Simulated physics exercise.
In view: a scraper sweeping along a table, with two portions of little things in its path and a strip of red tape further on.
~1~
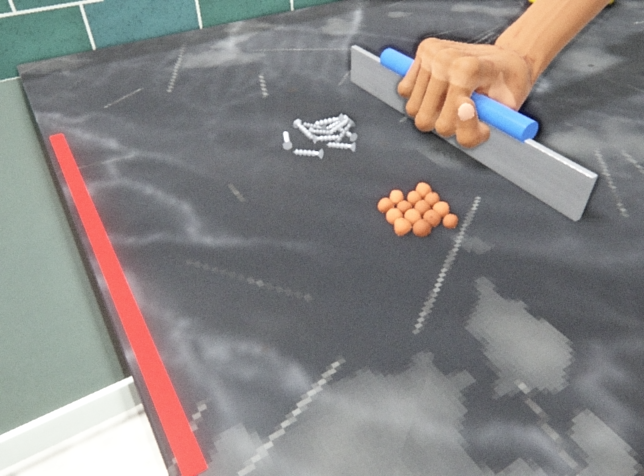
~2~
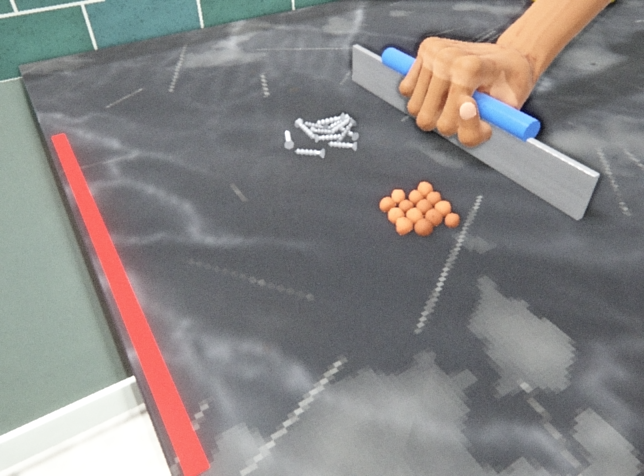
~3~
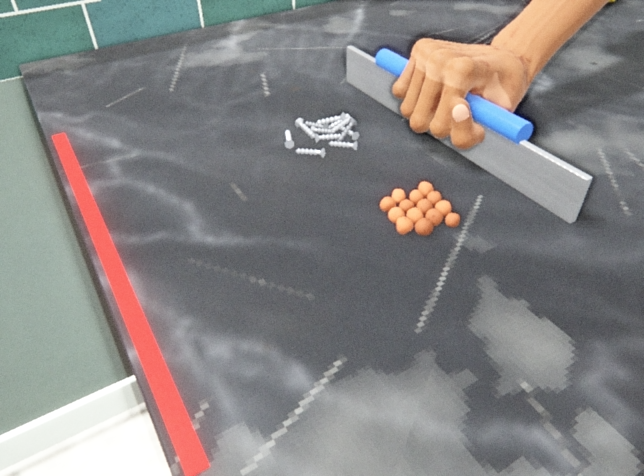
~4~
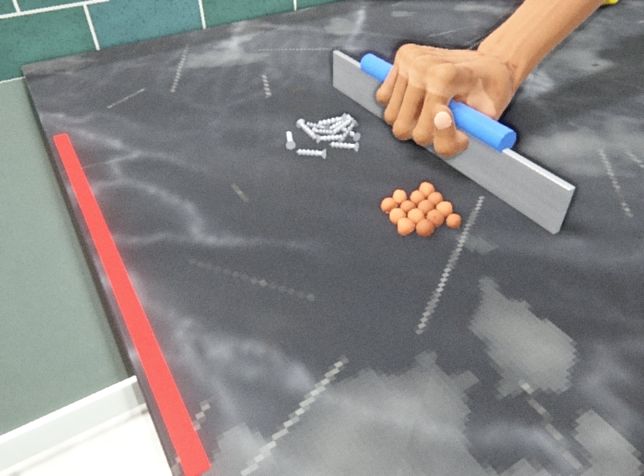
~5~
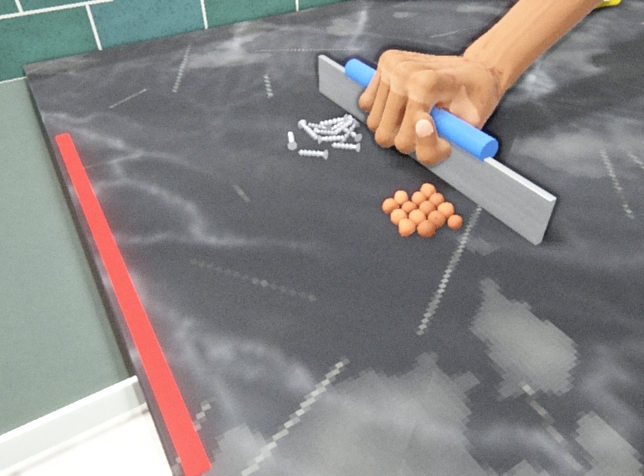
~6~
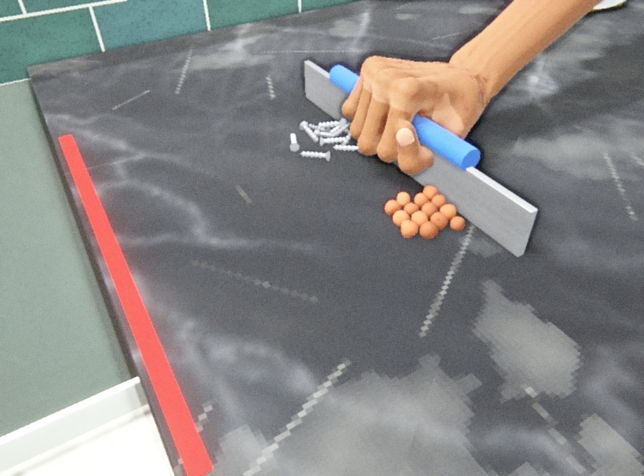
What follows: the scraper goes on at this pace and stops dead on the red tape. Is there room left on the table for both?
Here the front portion partly drops off, and the back portion partly drops off.
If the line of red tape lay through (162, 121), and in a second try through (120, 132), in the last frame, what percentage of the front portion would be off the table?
Near 0 % and 0 %.
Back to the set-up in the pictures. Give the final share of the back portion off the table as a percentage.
It comes to 100 per cent or so.
Then, 0.92 s on from there, scraper still moving, near (255, 162); front portion all on the table, its front near (266, 280); back portion all on the table, its front near (221, 184).
Then, 1.86 s on from there, scraper stopped at the red tape; front portion near half over the edge; back portion near two thirds over the edge.
Then, 2.14 s on from there, scraper stopped at the red tape; front portion the whole lot over the edge; back portion the whole lot over the edge.
In the end, scraper stopped at the red tape; front portion the whole lot over the edge; back portion the whole lot over the edge.
